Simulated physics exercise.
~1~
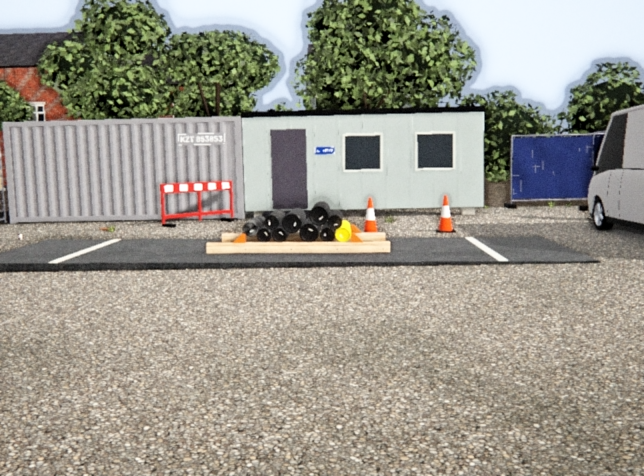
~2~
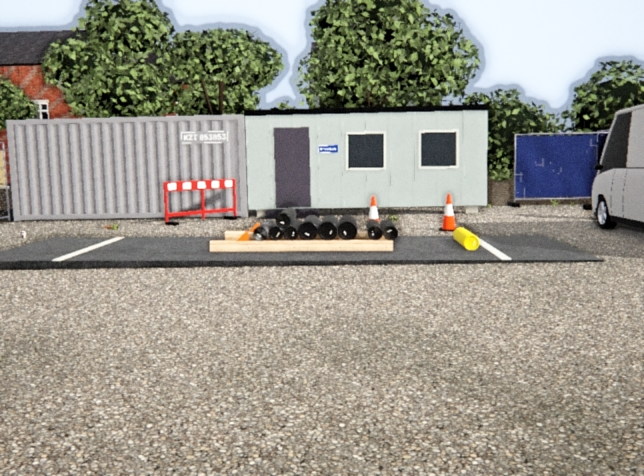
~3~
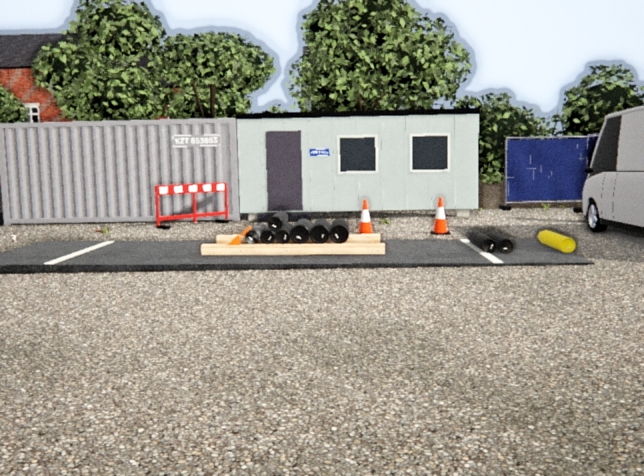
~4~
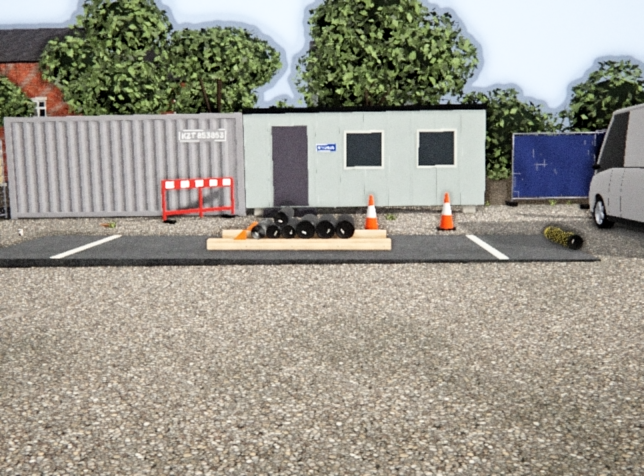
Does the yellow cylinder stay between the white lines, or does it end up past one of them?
It ends up past a line. The yellow cylinder rolls off to the right and finishes beyond the right-hand white line.
Yellow cylinder rolling right off a collapsing stack and past a white line, while several black ones stay on timber bearers.
